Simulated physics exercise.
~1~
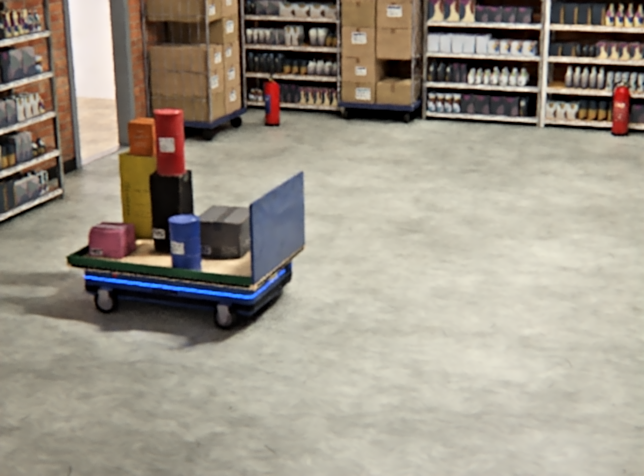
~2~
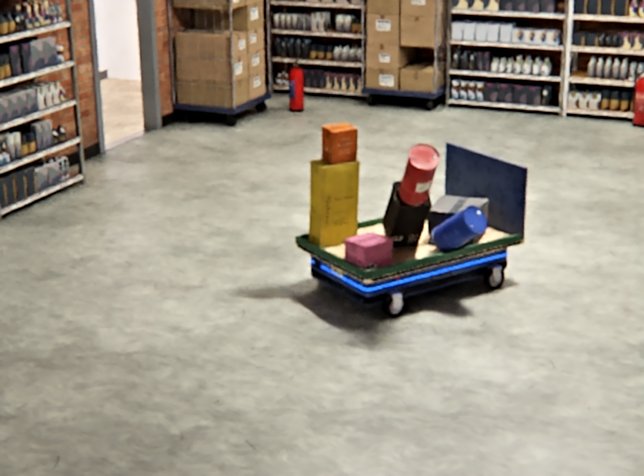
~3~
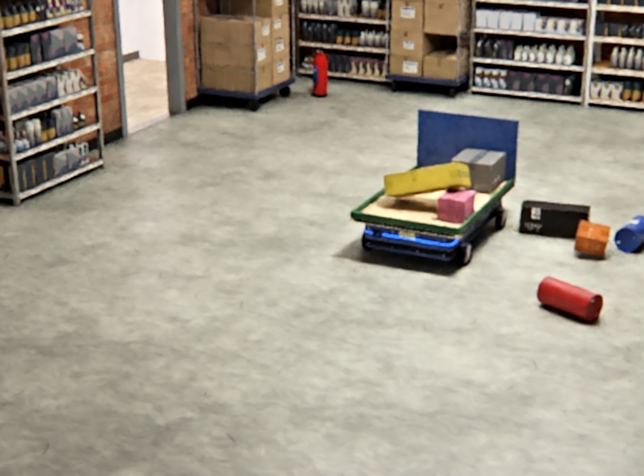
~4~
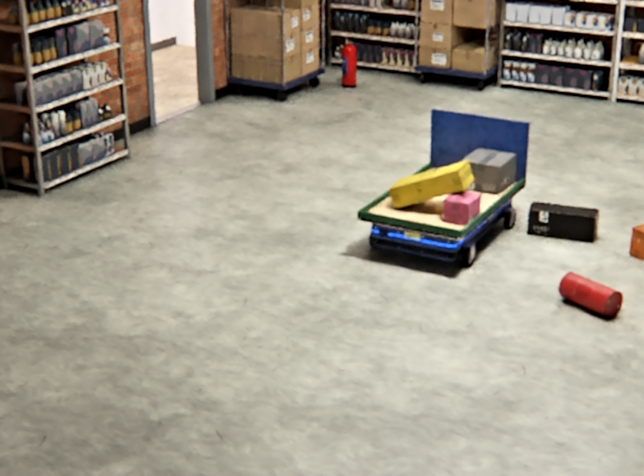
A flat cart loaded with colourful boxes and canisters rolled right across a storeroom and turned sharply, spilling the red and blue canisters, black box and orange box onto the floor, then stopped with the yellow box toppled beside the grey and pink ones.
